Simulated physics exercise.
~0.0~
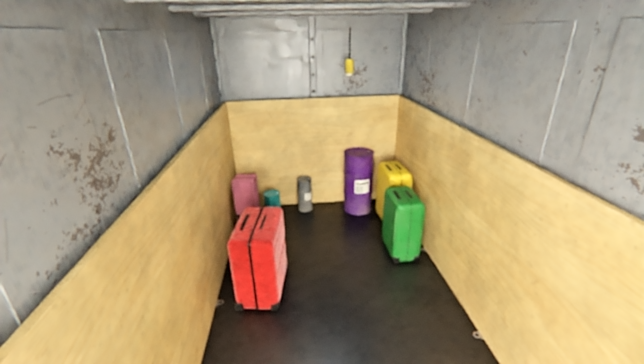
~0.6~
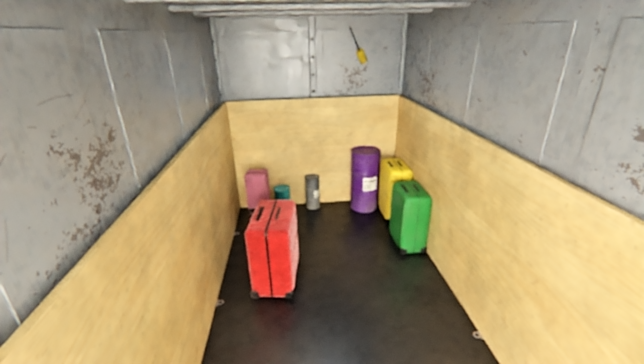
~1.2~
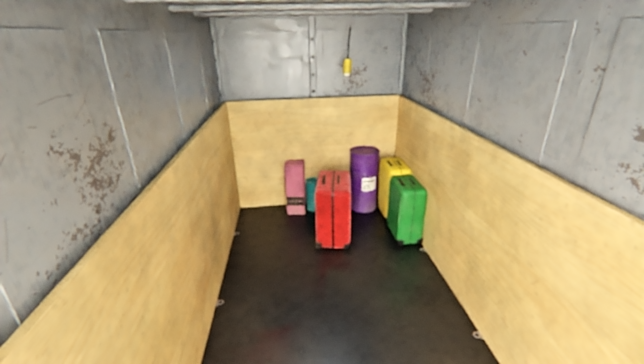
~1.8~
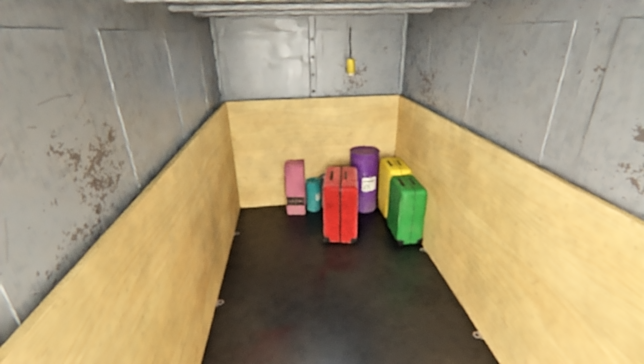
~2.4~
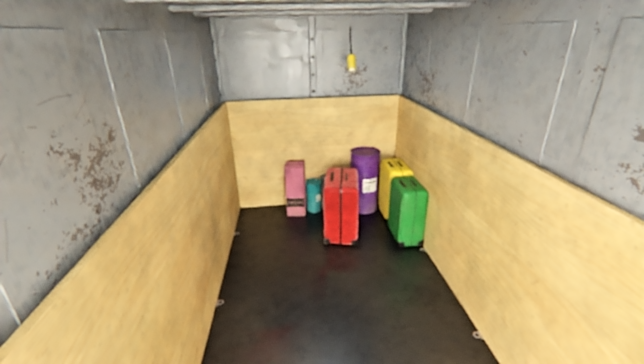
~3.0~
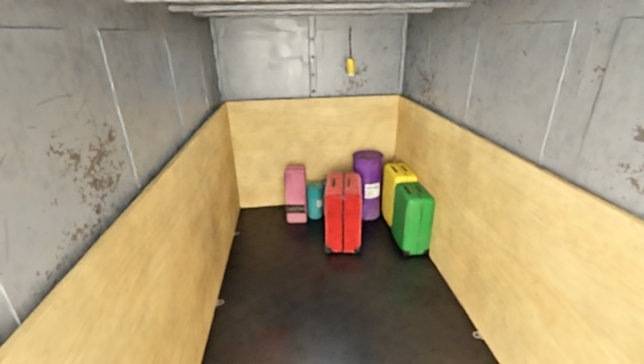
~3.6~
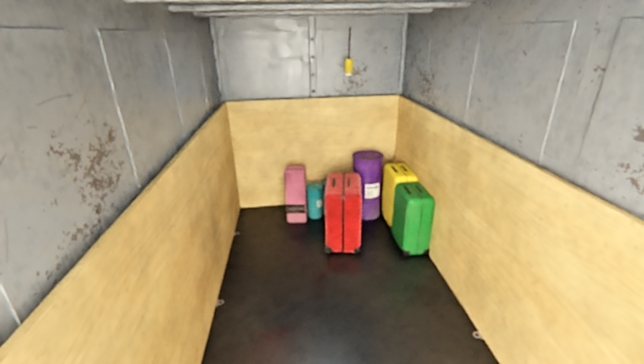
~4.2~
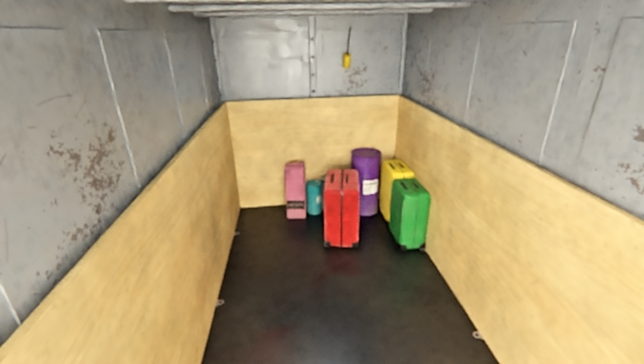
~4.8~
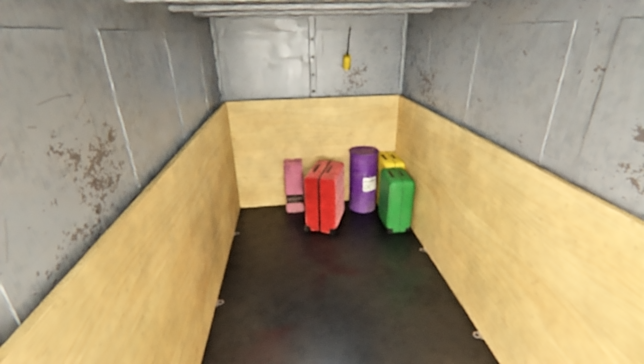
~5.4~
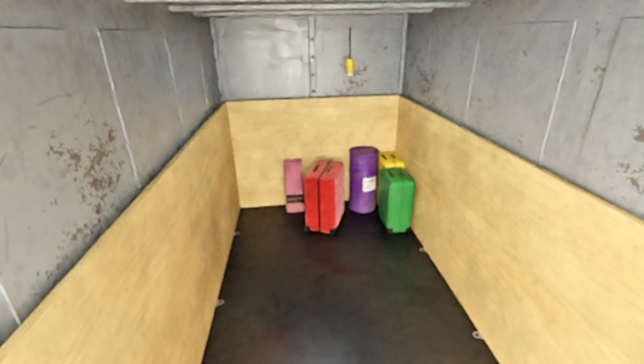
A red case slides right and toward the far wall of a van's load bay as smaller luggage and canisters shift right; the group drifts slightly nearer, then slides back, ending upright near the far wall beside a purple drum, with green and yellow cases at right.
